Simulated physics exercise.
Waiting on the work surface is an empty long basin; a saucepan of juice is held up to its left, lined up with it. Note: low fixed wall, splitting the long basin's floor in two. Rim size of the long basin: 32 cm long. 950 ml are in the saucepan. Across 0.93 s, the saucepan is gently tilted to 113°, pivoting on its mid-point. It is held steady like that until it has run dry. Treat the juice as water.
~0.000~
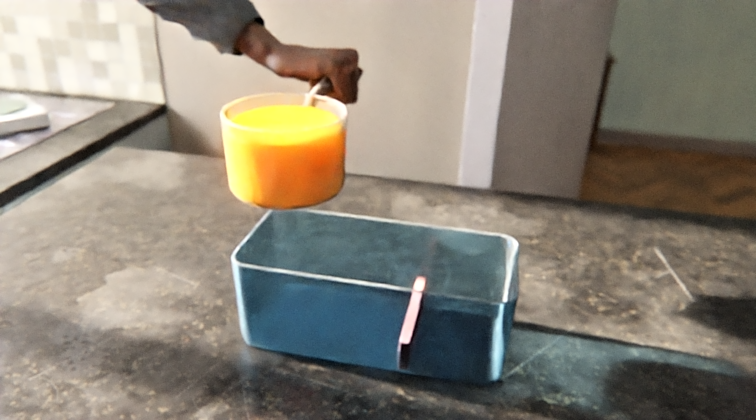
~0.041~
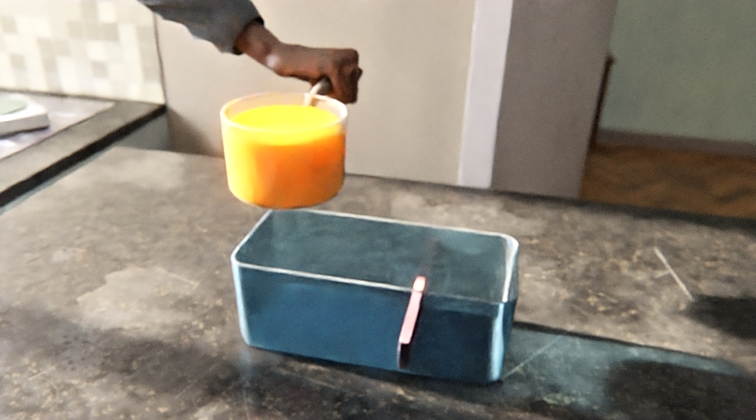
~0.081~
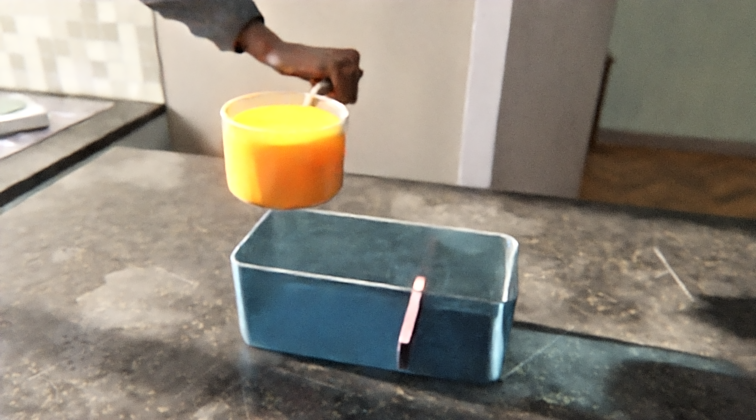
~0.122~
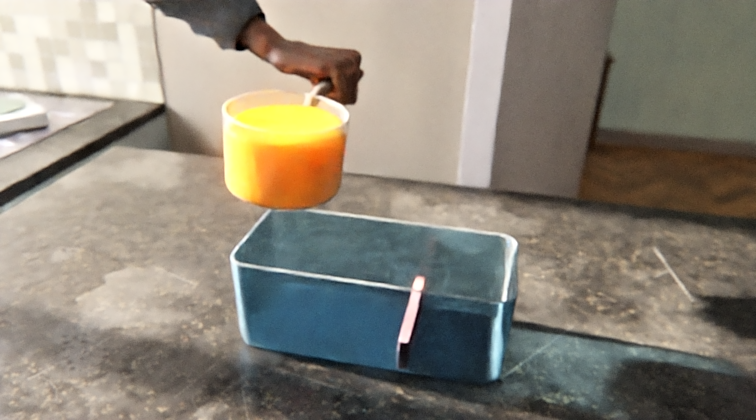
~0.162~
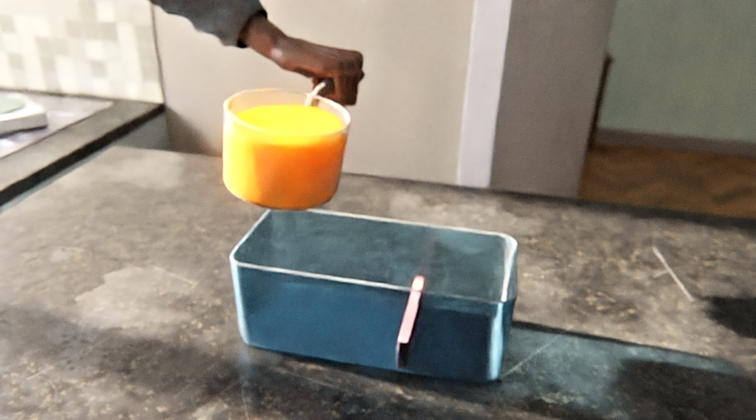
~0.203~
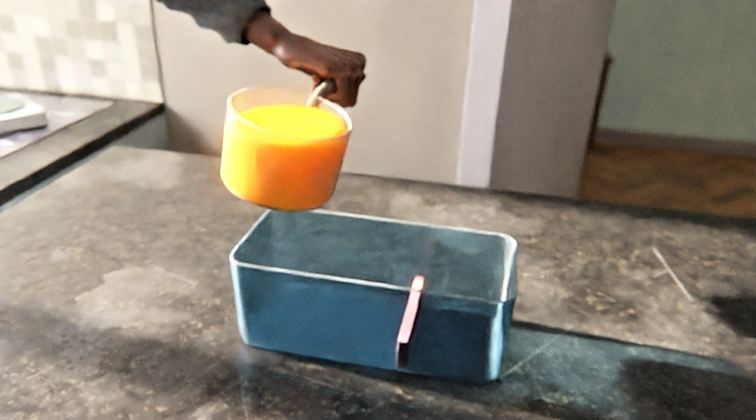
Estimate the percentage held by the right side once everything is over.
I would say 25 per cent.
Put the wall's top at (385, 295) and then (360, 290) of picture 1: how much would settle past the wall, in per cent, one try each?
60 then 85 %.
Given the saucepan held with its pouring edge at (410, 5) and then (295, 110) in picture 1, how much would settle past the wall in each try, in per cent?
I'd expect close to 55 per cent and then close to 15 per cent.
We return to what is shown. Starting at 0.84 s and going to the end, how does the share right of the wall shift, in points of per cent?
The share moves up, by some 4 per cent.
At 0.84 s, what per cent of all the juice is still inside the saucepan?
Near 10 percent, more or less.
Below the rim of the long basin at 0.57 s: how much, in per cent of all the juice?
12 %, roughly.
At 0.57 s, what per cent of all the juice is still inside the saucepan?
Fraction remaining: Approx. 60 per cent.
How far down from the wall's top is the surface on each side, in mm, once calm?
Close to 14 mm left and close to 24 mm right.
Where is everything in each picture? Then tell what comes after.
In the first picture, it leans 0°; its right rim is at (344, 119); the juice meets the walls at (233, 117) and (343, 128); the long basin's rim runs from (253, 234) to (517, 270); the wall's top is at (414, 308).
In the second picture, it leans 1°; its right rim is at (344, 119); the juice meets the walls at (233, 116) and (344, 128).
In the third picture, it leans 2°; its right rim is at (345, 121); the juice meets the walls at (234, 116) and (344, 128).
In the fourth picture, it leans 5°; its right rim is at (346, 123); the juice meets the walls at (234, 115) and (345, 129).
In the fifth picture, it leans 8°; its right rim is at (347, 127); the juice meets the walls at (236, 115) and (346, 129).
In the sixth picture, it leans 13°; its right rim is at (349, 132); the juice meets the walls at (236, 116) and (348, 130).
Then, 0.57 s in, the tilt is 76° and 59 per cent is still to pour, 10 is left of the wall and 3 right of it.
Then, 0.84 s in, the tilt is 110° and 9 per cent is still to pour, 62 is left of the wall and 22 right of it.
Then, 1.12 s in, the tilt is 113° and 0 per cent is still to pour, 73 is left of the wall and 24 right of it.
Then, 1.43 s in, the tilt is 113° and 0 per cent is still to pour, 72 is left of the wall and 25 right of it.
Finally, 72 per cent lies left of the wall, 25 right of it and 3 outside.
